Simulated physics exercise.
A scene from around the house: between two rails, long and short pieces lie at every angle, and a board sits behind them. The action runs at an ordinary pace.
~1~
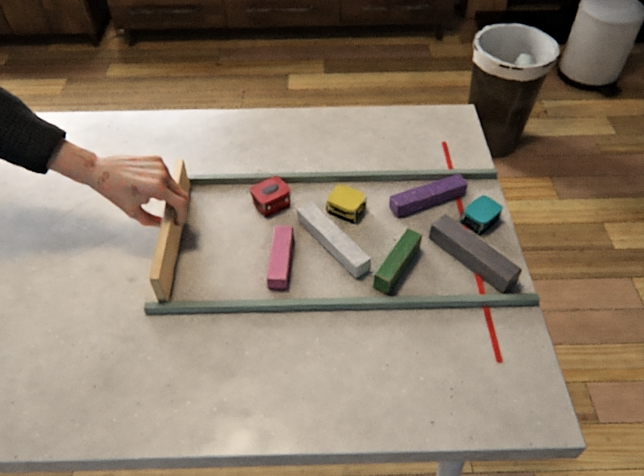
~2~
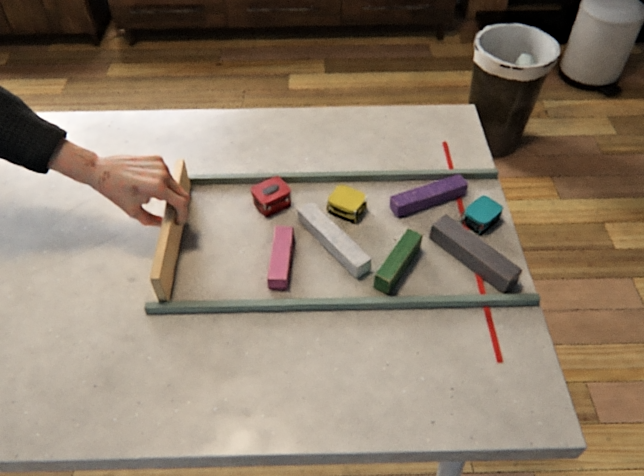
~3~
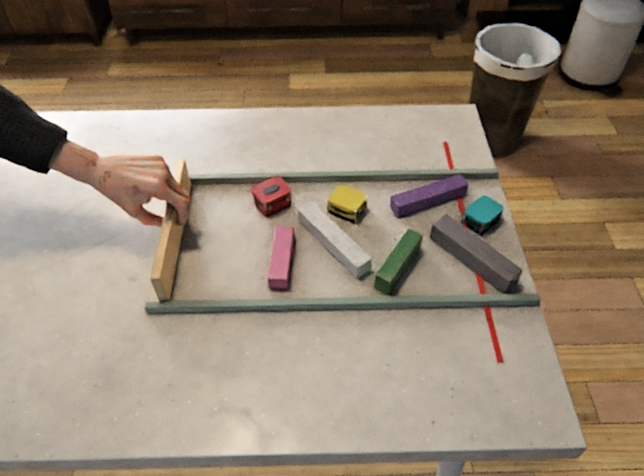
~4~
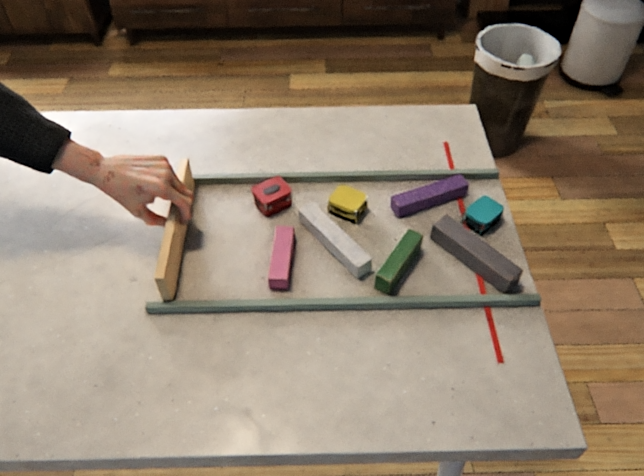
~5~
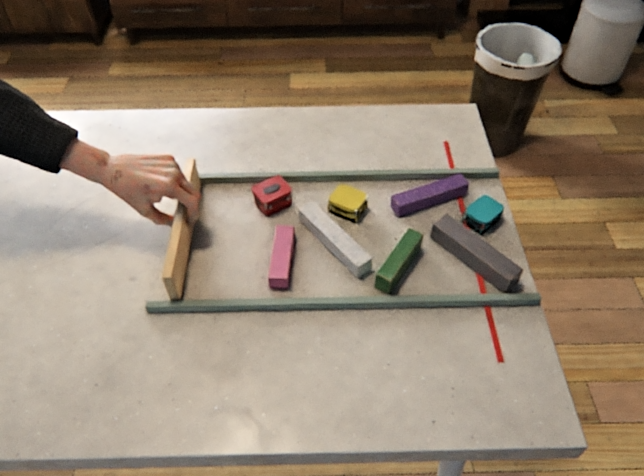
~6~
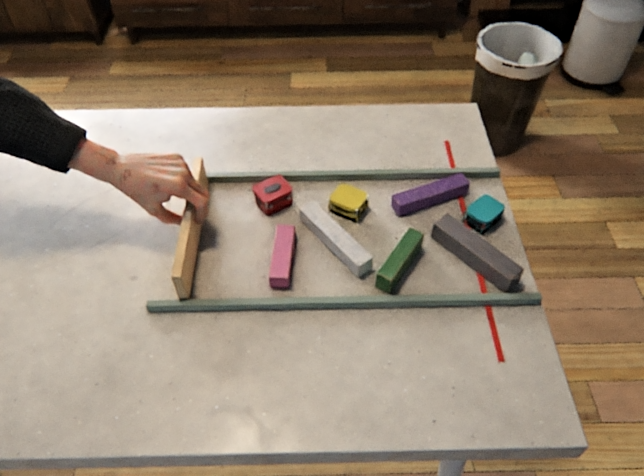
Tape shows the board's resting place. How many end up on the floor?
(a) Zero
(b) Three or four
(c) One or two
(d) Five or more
(b) Three or four.
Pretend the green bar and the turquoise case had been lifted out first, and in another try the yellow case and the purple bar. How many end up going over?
The first try gives 2, the second gives 2.
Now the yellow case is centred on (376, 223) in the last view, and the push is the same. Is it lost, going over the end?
Result: It comes off.
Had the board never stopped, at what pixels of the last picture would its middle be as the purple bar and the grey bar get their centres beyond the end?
Middle: Roughly (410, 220); roughly (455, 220).
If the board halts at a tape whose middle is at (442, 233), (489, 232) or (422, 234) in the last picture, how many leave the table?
First 2, then 5, then 1.
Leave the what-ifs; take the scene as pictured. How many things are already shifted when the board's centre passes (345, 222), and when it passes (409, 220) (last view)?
Counts: 6 and 8.
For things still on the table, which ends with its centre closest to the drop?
The green bar is it.
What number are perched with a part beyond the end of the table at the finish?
I'd say 1 of them.
Soon after, none off yet; turquoise case at rest near (484, 214); grey bar at rest near (475, 252); purple bar at rest near (431, 194).
After that, none off yet; turquoise case at rest near (484, 214); grey bar at rest near (475, 252); purple bar displaced a little near (458, 187).
And then, none off yet; turquoise case displaced about its own width near (512, 213); grey bar displaced a little near (502, 246); purple bar tilting a little near (520, 183).
In the end, the number that fall off is three or four; gone, yellow case, purple bar, grey bar and turquoise case.
